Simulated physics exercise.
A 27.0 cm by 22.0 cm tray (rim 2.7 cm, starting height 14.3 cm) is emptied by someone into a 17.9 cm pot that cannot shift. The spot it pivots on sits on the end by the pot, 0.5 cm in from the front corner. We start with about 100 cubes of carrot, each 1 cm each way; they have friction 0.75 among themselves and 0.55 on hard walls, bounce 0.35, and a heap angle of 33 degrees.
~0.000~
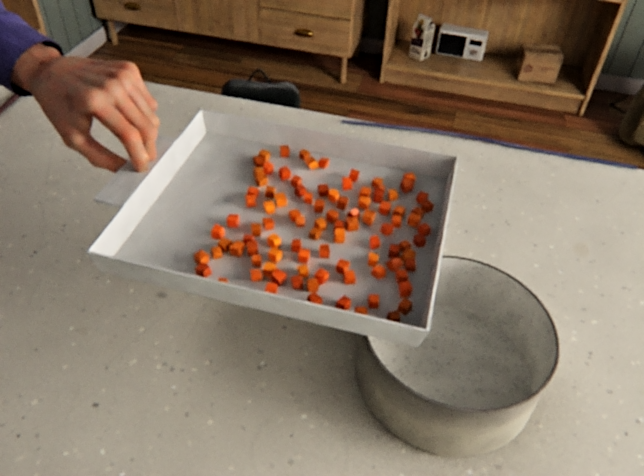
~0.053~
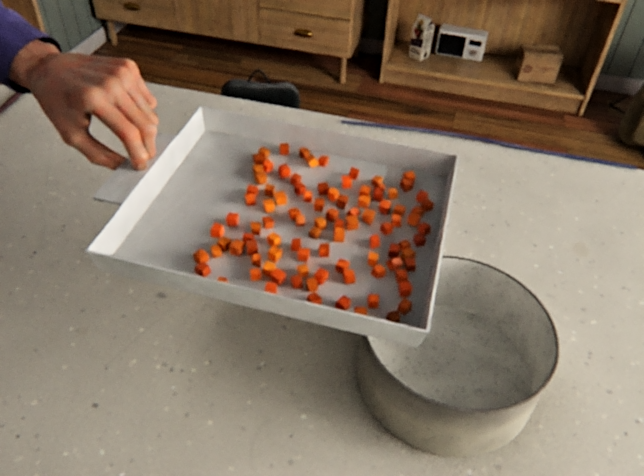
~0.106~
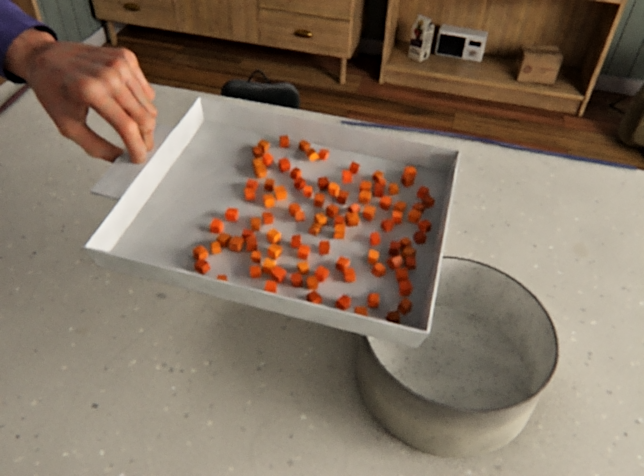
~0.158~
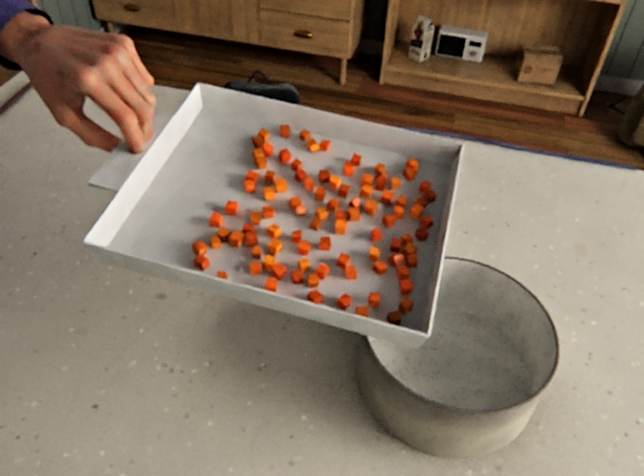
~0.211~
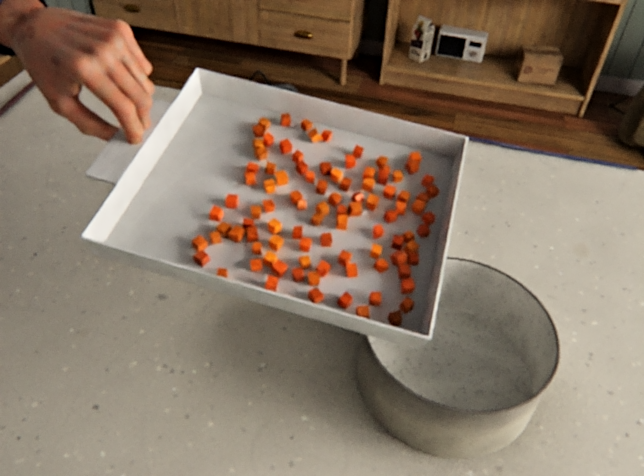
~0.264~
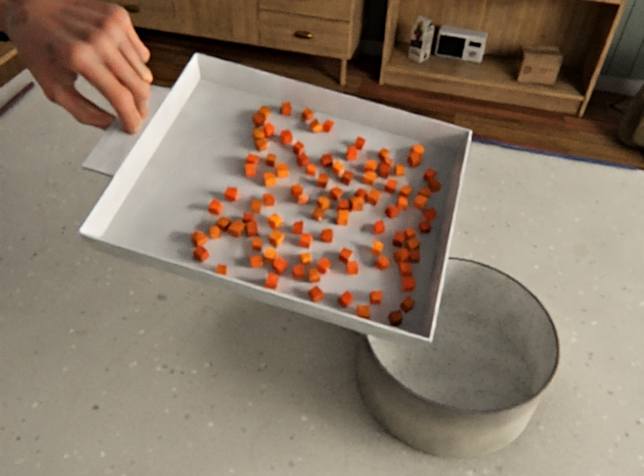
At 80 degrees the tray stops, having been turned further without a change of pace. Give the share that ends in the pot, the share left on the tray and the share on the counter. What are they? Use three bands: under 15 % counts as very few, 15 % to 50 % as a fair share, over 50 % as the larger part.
Pot: Very few; tray: The larger part; counter: A fair share.
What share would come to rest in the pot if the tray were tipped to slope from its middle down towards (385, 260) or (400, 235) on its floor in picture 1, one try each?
Around 10 % for the first direction, around 5 % for the second.
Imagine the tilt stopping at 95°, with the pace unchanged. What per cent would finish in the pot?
That would be around 0 percent.
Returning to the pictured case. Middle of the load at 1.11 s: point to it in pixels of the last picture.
I reckon close to (412, 316).
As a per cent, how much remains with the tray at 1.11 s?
Around 85 percent of it.
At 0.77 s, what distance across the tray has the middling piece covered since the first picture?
It has moved some 5 cm from its start.
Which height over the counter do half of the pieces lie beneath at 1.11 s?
Median height: Approx. 18 cm.
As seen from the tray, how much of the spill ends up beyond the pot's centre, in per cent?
Estimate: Roughly 80 per cent of the pieces.
After 0.77 s, tilt 45 degrees; the tray holds 100 %, the pot 0 %.
Then, at 1.11 s, tilt 66 degrees; the tray holds 85 %, the pot 0 %.
After 1.54 s, tilt 80 degrees; the tray holds 80 %, the pot 0 %.
At rest (2.6 s), pot 0 %, tray 80 %, counter 20 %.
